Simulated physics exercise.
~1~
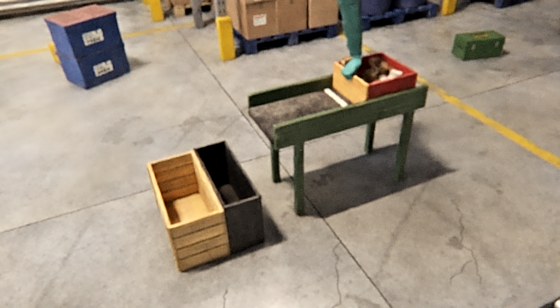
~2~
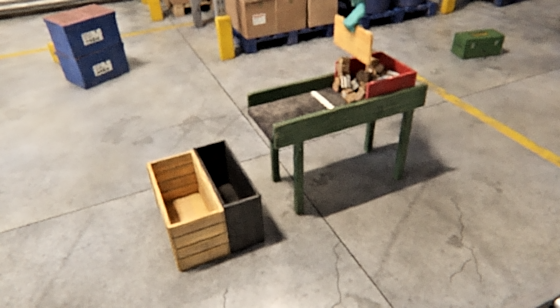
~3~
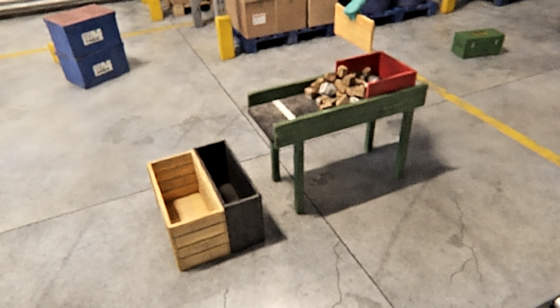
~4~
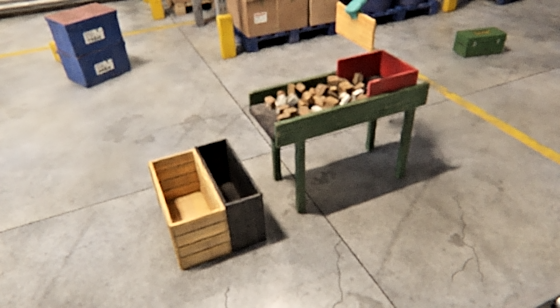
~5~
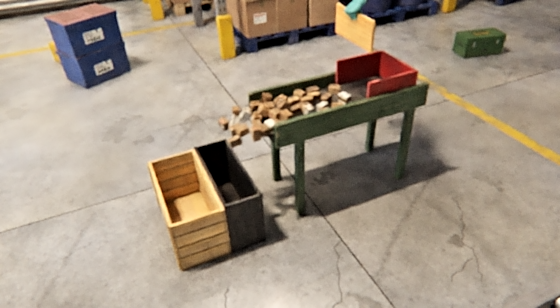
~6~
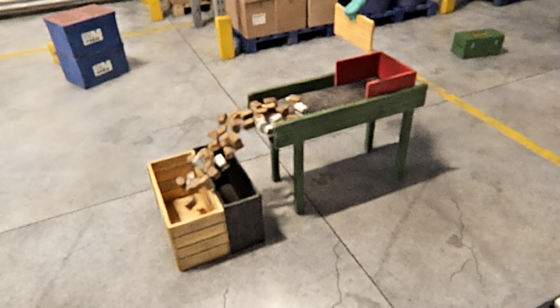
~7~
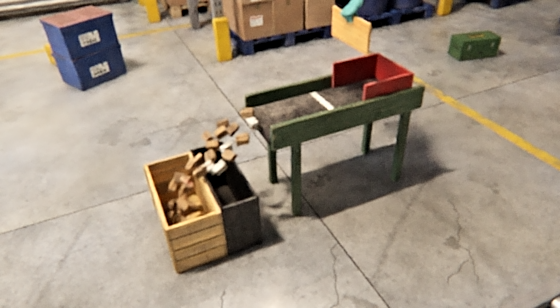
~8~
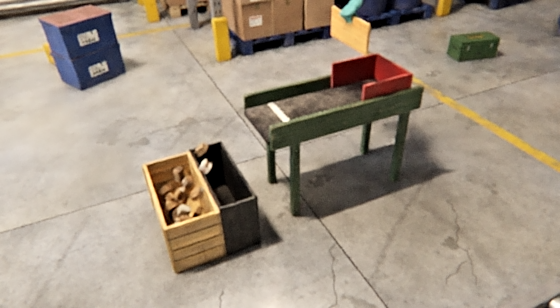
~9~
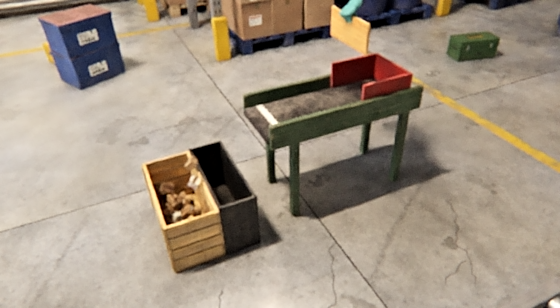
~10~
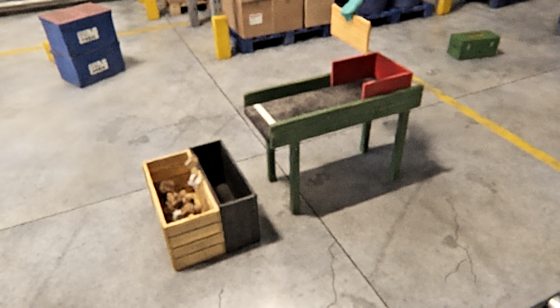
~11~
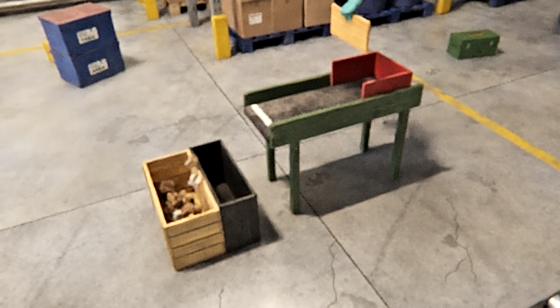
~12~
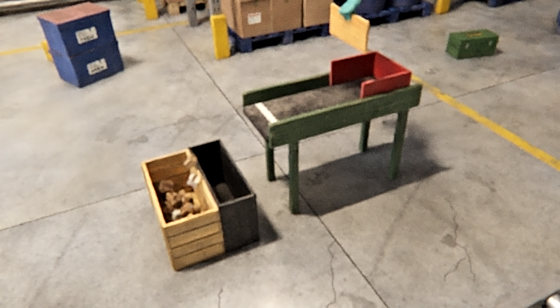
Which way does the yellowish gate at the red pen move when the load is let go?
The gate moves up, rising out of the red pen and staying raised above it.
